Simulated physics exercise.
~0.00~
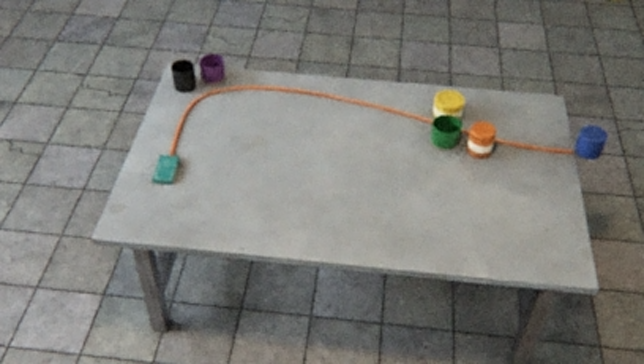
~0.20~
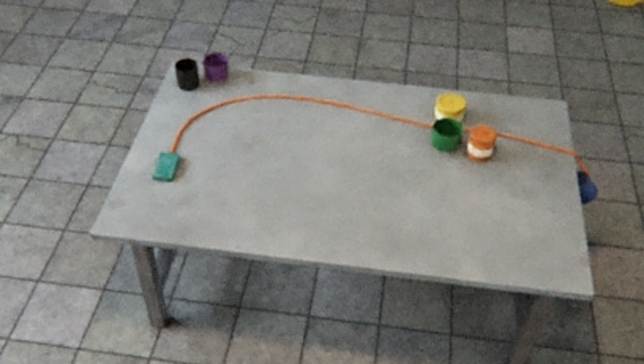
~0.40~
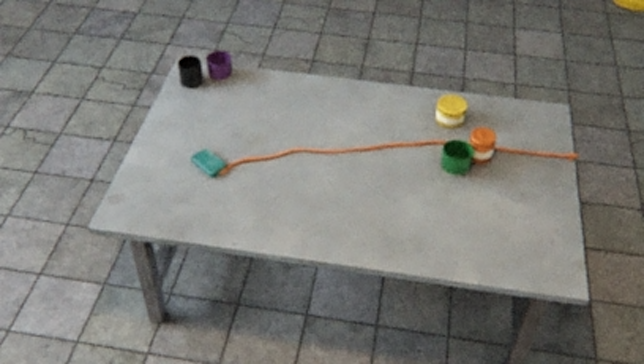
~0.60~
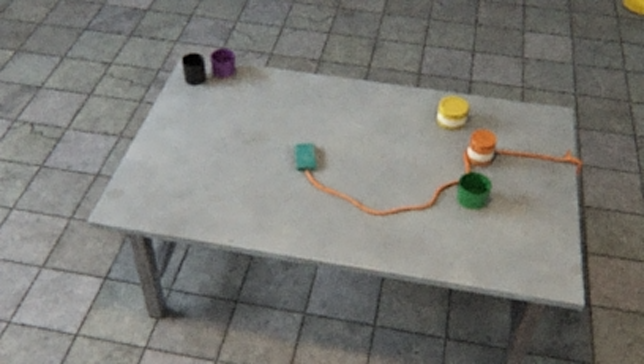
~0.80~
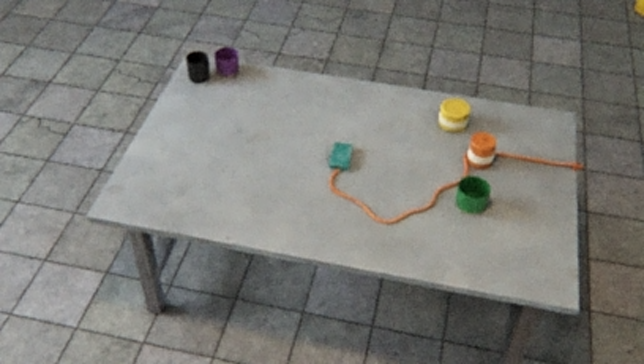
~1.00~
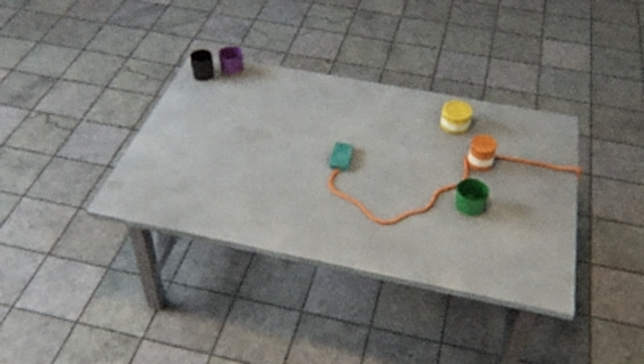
At the start, an orange cable curves across a grey table from a small teal phone on the left to a blue speaker at the right edge, with yellow, orange and green containers near it and black and purple cups at the far left corner. The speaker tips over the right edge and drops out of sight. The cable pulls straight, dragging the phone rightward, and the green mug starts to shift. The mug slides toward the near side as the cable slackens into a bend. Finally, the phone rests near the middle, the cable still hanging over the edge.
